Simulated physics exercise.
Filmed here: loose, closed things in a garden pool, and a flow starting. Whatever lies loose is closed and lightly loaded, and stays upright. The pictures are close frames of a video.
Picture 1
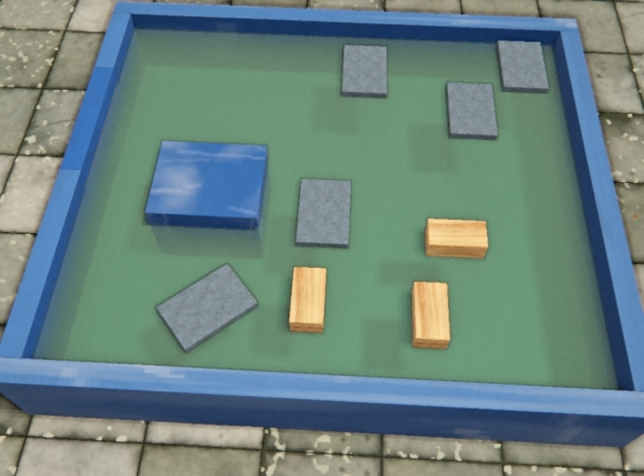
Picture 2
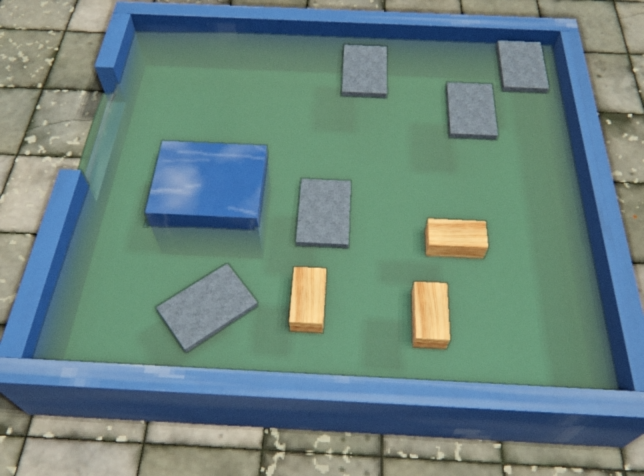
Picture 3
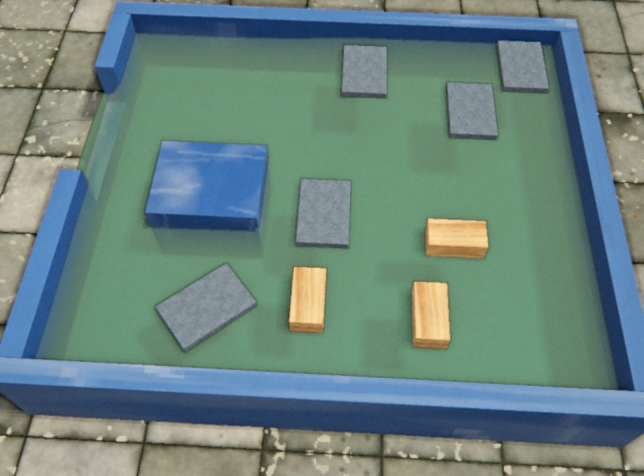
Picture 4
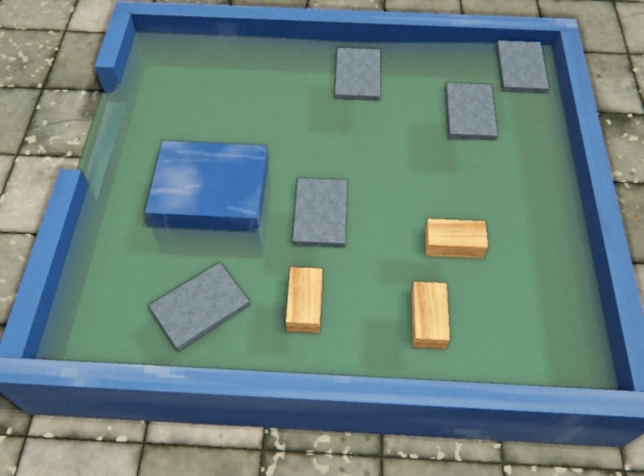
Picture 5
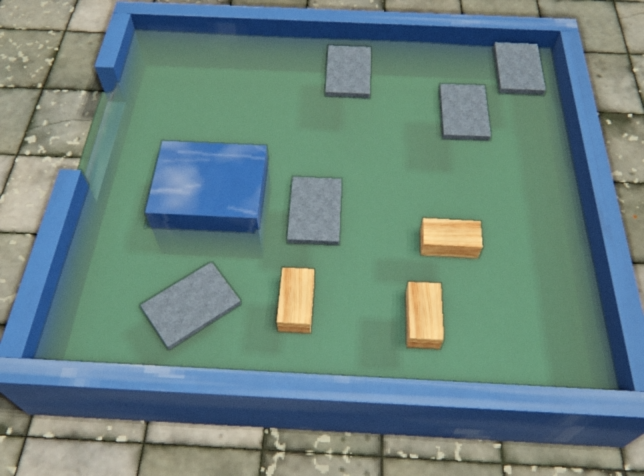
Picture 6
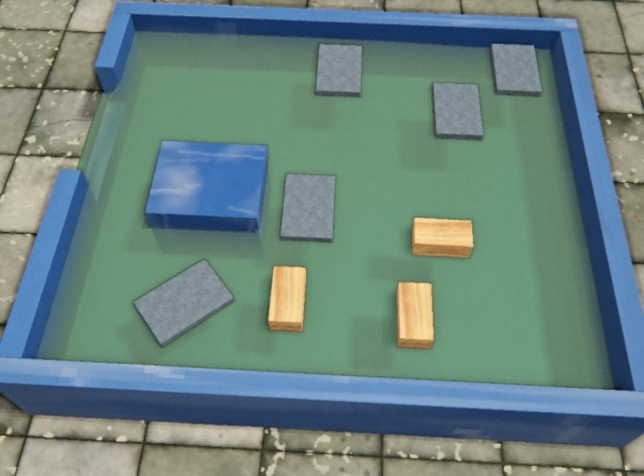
Garden pool with blue walls, a gap opening in the left side, then grey slabs and wooden blocks drifting slightly left.
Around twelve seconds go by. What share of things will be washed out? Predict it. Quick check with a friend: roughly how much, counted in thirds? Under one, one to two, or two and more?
Under one third.
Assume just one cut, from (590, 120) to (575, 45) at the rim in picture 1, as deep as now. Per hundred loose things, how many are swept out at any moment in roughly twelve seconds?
Fraction out: Near 40 %.
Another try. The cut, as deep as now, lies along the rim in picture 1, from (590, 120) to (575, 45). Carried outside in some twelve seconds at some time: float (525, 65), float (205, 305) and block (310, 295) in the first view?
Item one gets away, item two doesn't escape, item three doesn't escape.
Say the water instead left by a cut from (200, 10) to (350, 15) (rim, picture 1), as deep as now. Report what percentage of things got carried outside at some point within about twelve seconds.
About 10 %.
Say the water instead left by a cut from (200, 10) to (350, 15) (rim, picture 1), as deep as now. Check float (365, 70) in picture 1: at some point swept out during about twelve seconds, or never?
For that one: Washed out.
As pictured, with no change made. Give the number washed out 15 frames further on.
The number I arrive at is 0.
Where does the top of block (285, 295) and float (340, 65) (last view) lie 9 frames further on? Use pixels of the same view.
(258, 292) and (297, 69), give or take.
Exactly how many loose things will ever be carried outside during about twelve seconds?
My tally gives 0.
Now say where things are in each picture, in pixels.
A float at (365, 68) floats; a float at (207, 305), afloat; 0 of 8 have shifted, in the first frame.
A float at (365, 68), afloat; a float at (207, 305), afloat; 0 of 8 have shifted, in the second frame.
A float at (365, 68), afloat; a float at (206, 304), afloat; 0 of 8 have shifted, in the third frame.
A float at (358, 71), afloat, close to its start; a float at (199, 303), afloat, close to its start; 0 of 8 have shifted, in the fourth frame.
A float at (349, 69), afloat, close to its start; a float at (190, 303) floats, close to its start; 4 of 8 have shifted, in the fifth frame.
A float at (339, 67) floats, close to its start; a float at (183, 300), afloat, close to its start; 7 of 8 have shifted, in the sixth frame.
A moment on, 0 of 8 are out; 8 afloat.
Next, 0 of 8 are out; 8 afloat.
Later, 0 of 8 are out; 8 afloat.
In the end, 0 of 8 are out; 8 afloat.
